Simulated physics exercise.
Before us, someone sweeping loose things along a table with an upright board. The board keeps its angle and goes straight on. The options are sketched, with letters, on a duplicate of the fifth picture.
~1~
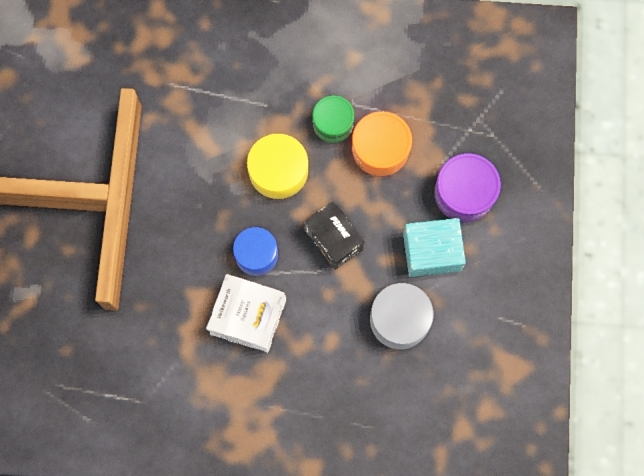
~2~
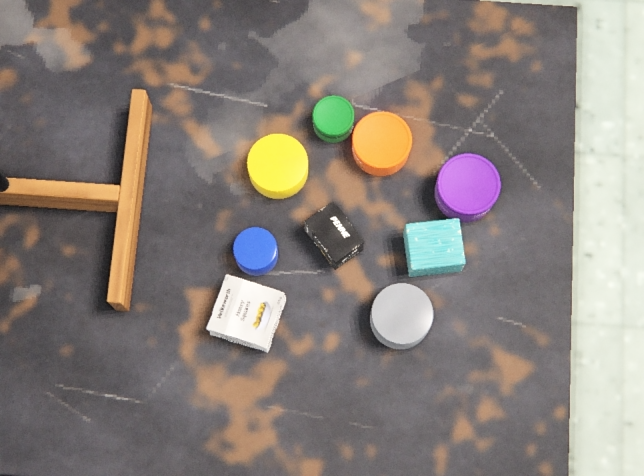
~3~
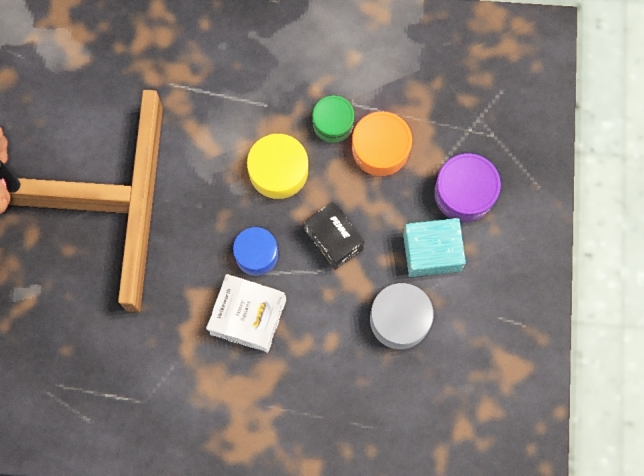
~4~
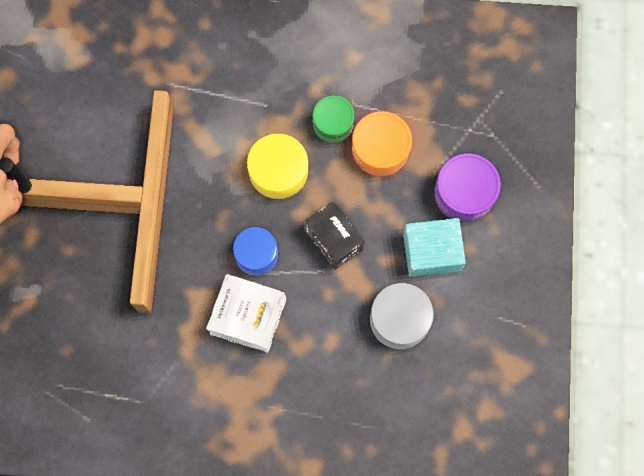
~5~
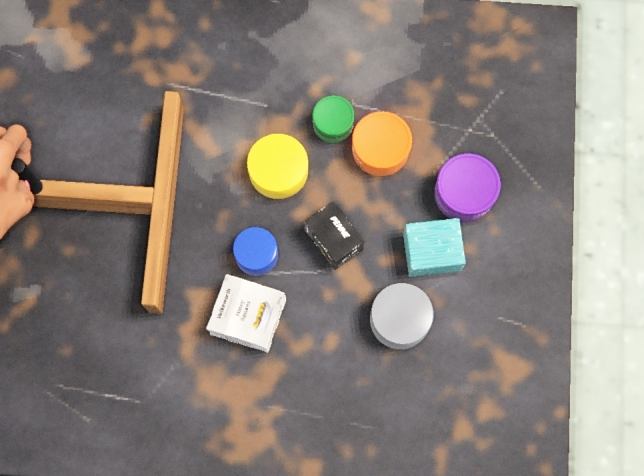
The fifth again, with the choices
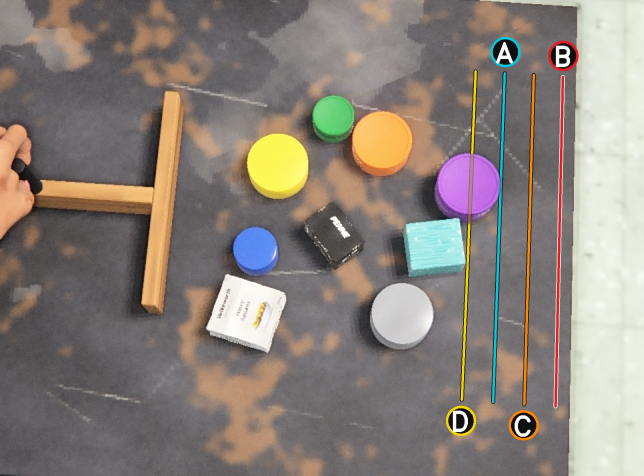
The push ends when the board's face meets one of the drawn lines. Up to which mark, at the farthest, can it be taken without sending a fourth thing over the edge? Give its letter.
It can go as far as C.
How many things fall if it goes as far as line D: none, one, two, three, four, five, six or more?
In all, none.
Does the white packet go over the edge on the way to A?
No.
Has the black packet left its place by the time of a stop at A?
Yes.
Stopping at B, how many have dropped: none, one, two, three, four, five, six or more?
By then, six or more.
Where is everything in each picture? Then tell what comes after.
Purple tub (467, 189); green tub (333, 120); yellow tin (278, 166), in the first frame.
Board (126, 193); black packet (334, 236), in the second frame.
Board (138, 194); grey pot (401, 317), in the third frame.
Board (149, 195); turquoise block (434, 248), in the fourth frame.
Board (160, 196); purple tub (467, 189); green tub (333, 120); yellow tin (278, 166), in the fifth frame.
On the marked copy, A at (499, 232); B at (559, 236); C at (529, 234); D at (469, 230).
Following C. Soon after the start, board (293, 205); orange jar (386, 144); white packet (325, 314).
Later, board (426, 214); grey pot (520, 325); purple tub (521, 197).
In the end, board (531, 221); grey pot over the edge; turquoise block over the edge; three fallen.
As for the rest, A is within the limit but short; B drops eight; D is within the limit but short.
